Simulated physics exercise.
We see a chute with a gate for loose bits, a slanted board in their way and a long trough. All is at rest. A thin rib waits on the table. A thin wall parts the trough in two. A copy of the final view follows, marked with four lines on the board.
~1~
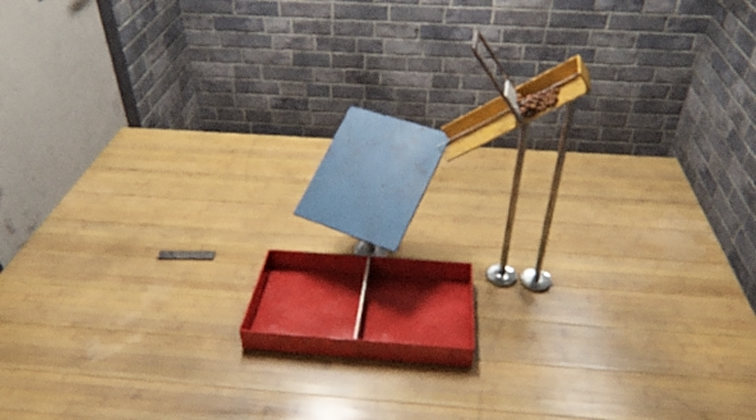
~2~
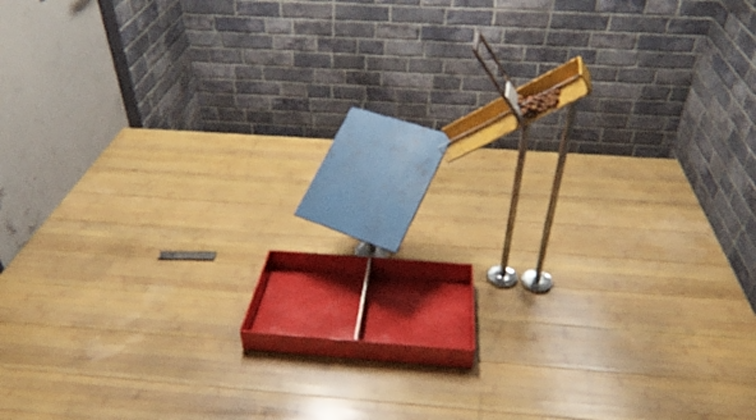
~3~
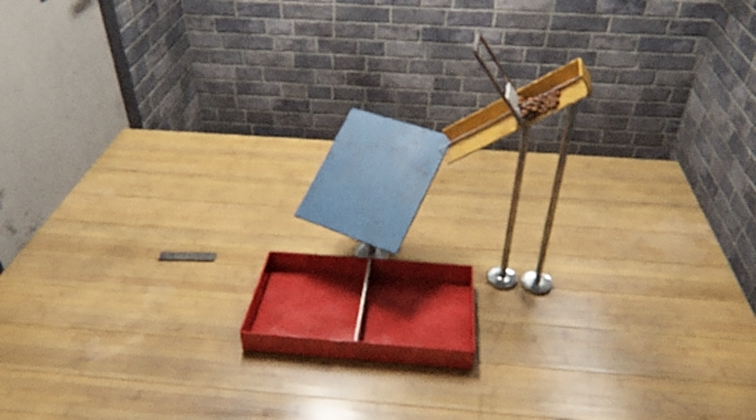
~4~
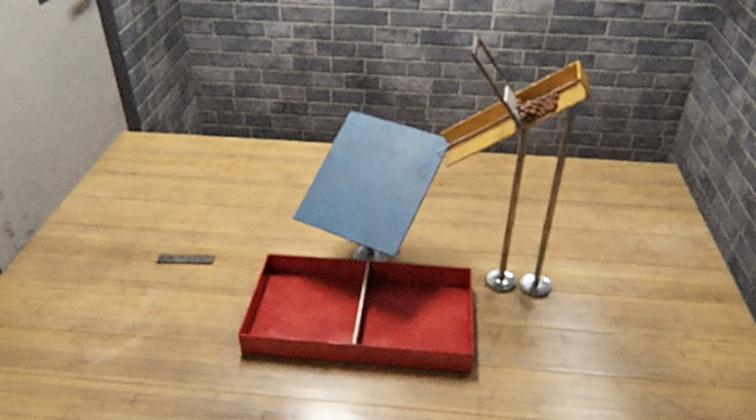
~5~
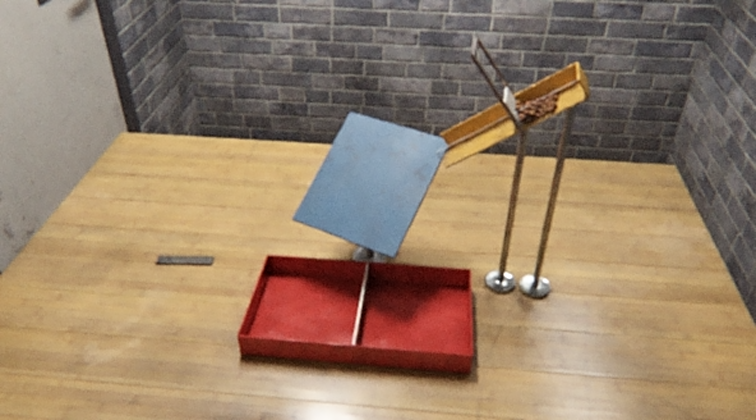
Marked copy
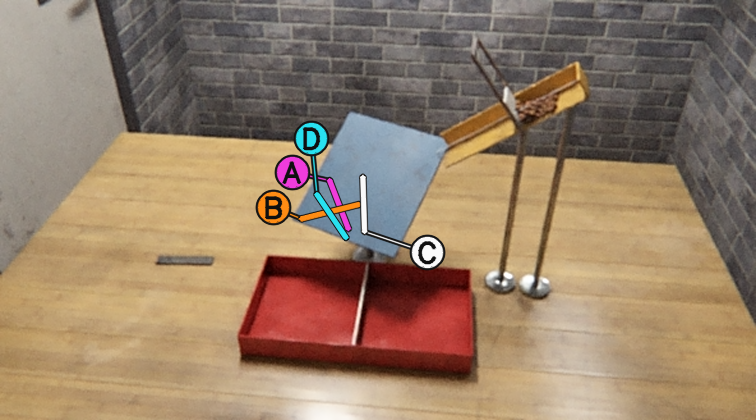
A blue slanted board stands behind a red, two-part trough on a pale wooden table, seen from above and in front in a room with grey brick walls. At right, a yellow chute on two metal poles slopes down leftward, holding small brown balls behind its gate, while a thin dark strip lies at left. Nothing moves except the view, which shifts very slightly.
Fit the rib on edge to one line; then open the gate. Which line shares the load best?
Use line C.
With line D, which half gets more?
Left.
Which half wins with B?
Left.
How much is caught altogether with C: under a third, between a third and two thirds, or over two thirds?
Over two thirds.
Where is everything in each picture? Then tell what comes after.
In the first frame, load behind the gate at (532, 102), cereal balls; lip of the chute at (449, 152), sloping fairly steeply.
In the second frame, middle of the board at (372, 175), tilted fairly steeply; middle of its low edge at (343, 233); of its high edge at (401, 121).
In the third frame, front corners of the trough at (240, 332) and (474, 351); front end of its middle wall at (355, 341); gate still shut at (510, 95).
In the fourth frame, middle of the load at (531, 107); lip at (449, 157).
In the fifth frame, middle of the load at (530, 108); lip at (448, 158).
On the marked copy, line A from (329, 180) to (348, 228); line B from (358, 204) to (301, 218); line C from (362, 177) to (364, 231); line D from (316, 194) to (345, 237).
If A is chosen, of what is caught, nearly all in the left half, a small part in the right.
If B is chosen, of what is caught, nearly all in the left half, a stray few in the right.
If C is chosen, of what is caught, about half in the left half, about half in the right.
If D is chosen, of what is caught, most in the left half, a small part in the right.
